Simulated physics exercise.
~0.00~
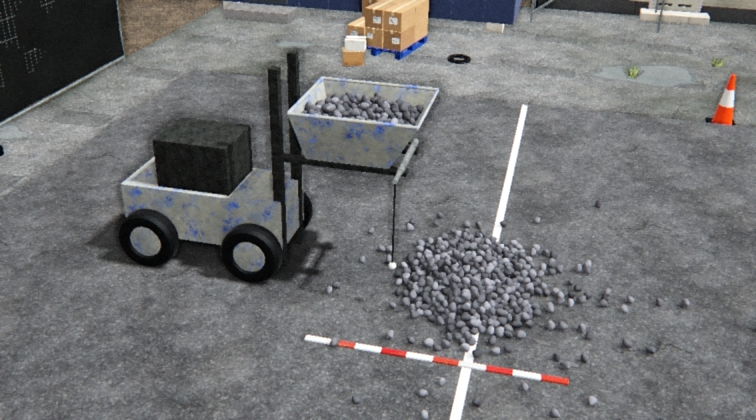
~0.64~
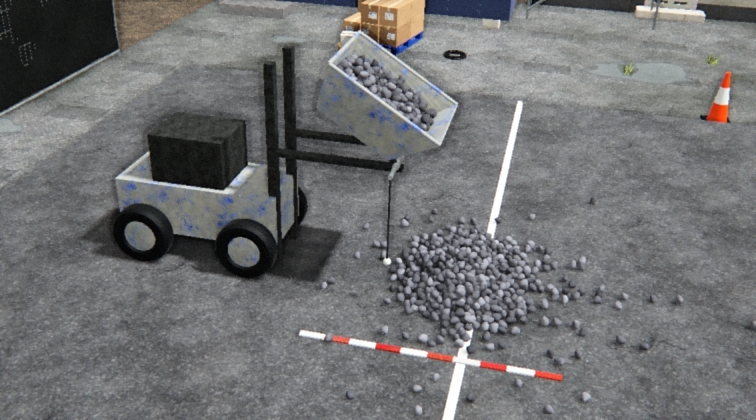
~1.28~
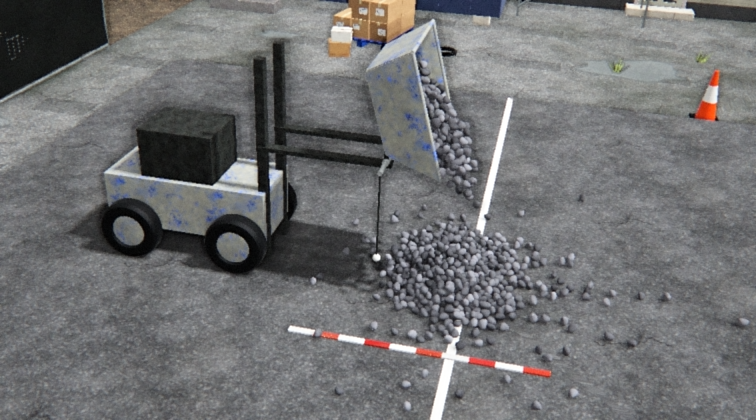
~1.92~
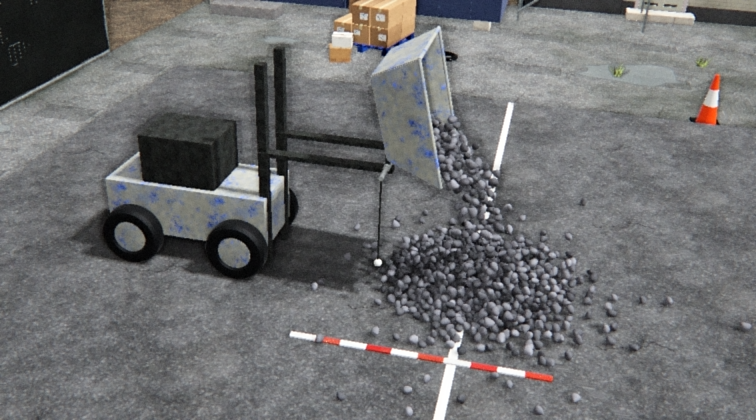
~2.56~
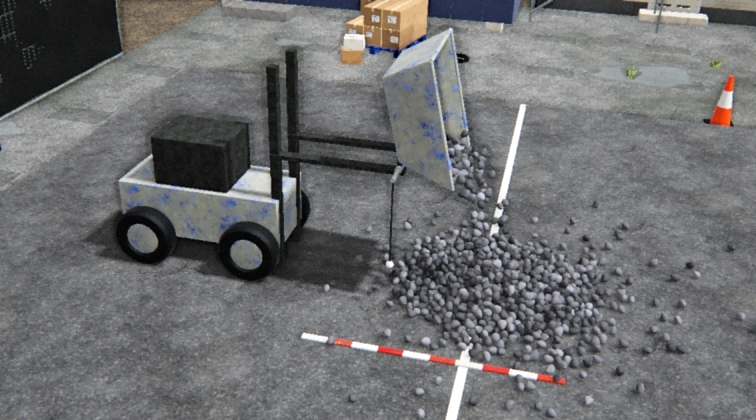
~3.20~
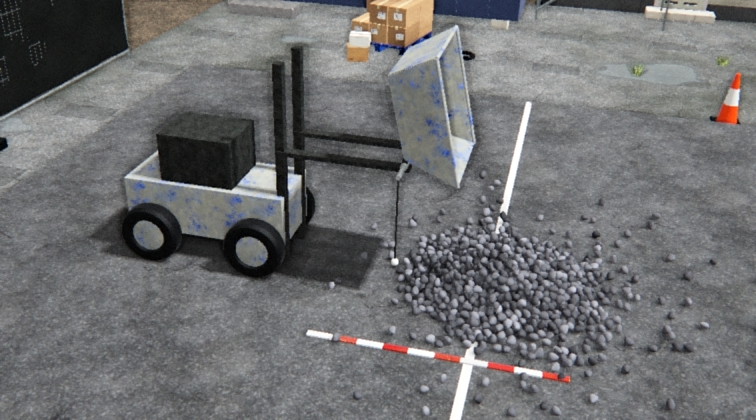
We see a small fork truck holding a raised skip of grey stones beside a pile on a white ground line. The skip tips steeply to the right, the stones slide out onto the pile, spreading it rightward, and the emptied skip stays tilted.
